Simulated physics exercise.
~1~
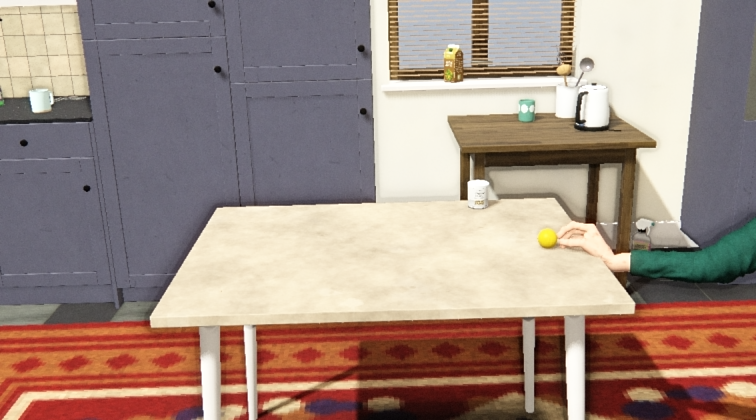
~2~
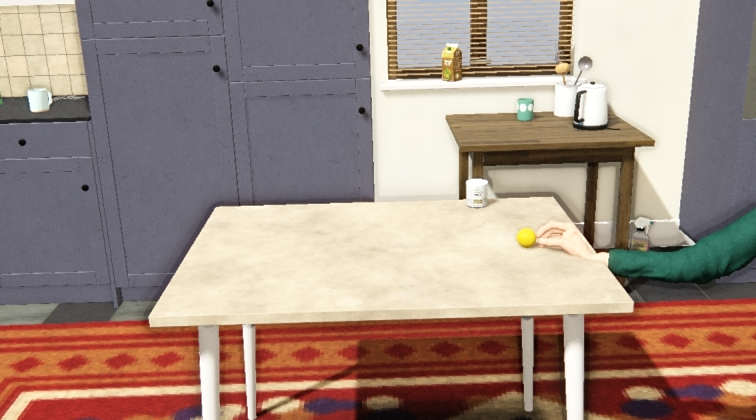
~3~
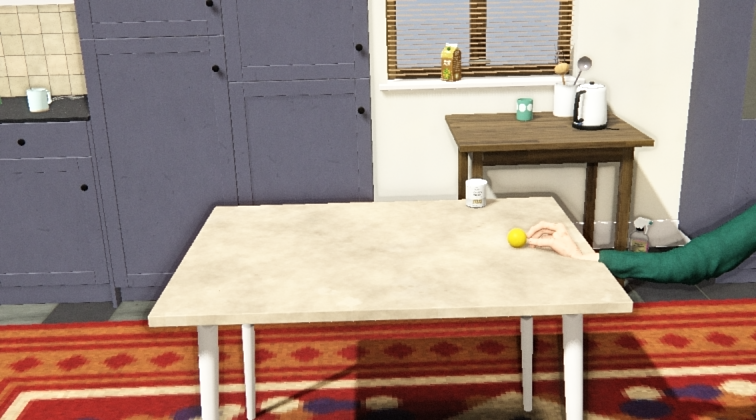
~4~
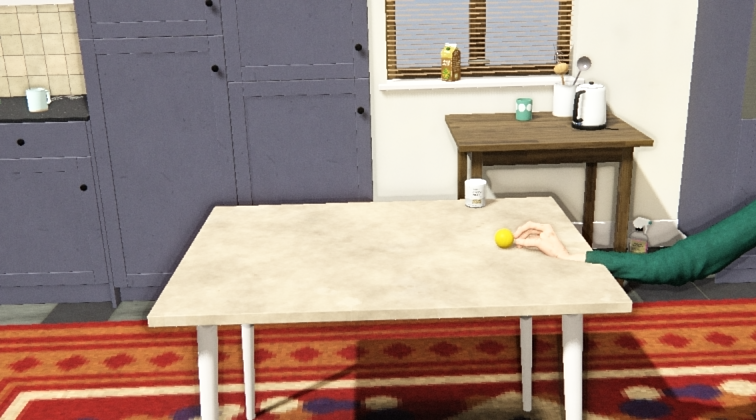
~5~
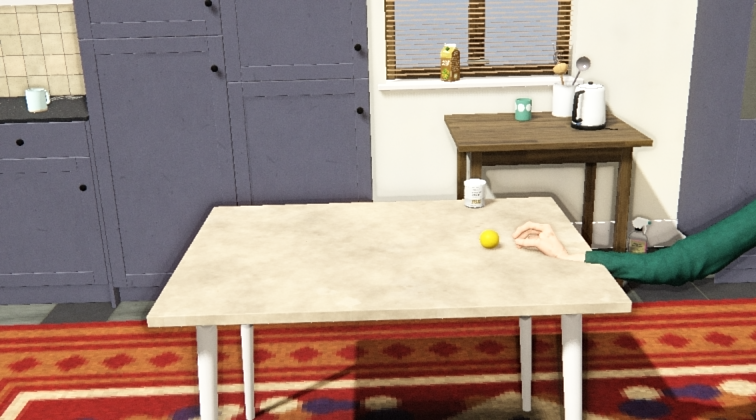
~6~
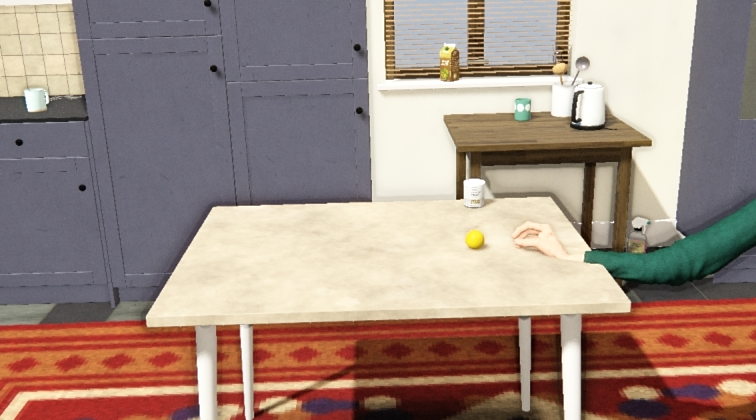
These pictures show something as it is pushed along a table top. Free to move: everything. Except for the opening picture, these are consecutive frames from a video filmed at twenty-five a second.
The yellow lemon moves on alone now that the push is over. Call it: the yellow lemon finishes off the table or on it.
Off the table.
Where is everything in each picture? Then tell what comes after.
In the first picture, under the hand; yellow lemon (548, 239).
In the second picture, under the hand; yellow lemon (527, 238).
In the third picture, under the hand; yellow lemon (517, 238).
In the fourth picture, yellow lemon (504, 239).
In the fifth picture, yellow lemon (490, 239) displaced about its own width.
In the sixth picture, yellow lemon (475, 240) displaced about its own width.
Then, 0.30 s past the last view, yellow lemon displaced well along near (374, 243).
Then, 0.80 s past the last view, yellow lemon displaced well along near (221, 248).
Then, 1.30 s past the last view, yellow lemon now off the table.
Finally, off the table, yellow lemon.
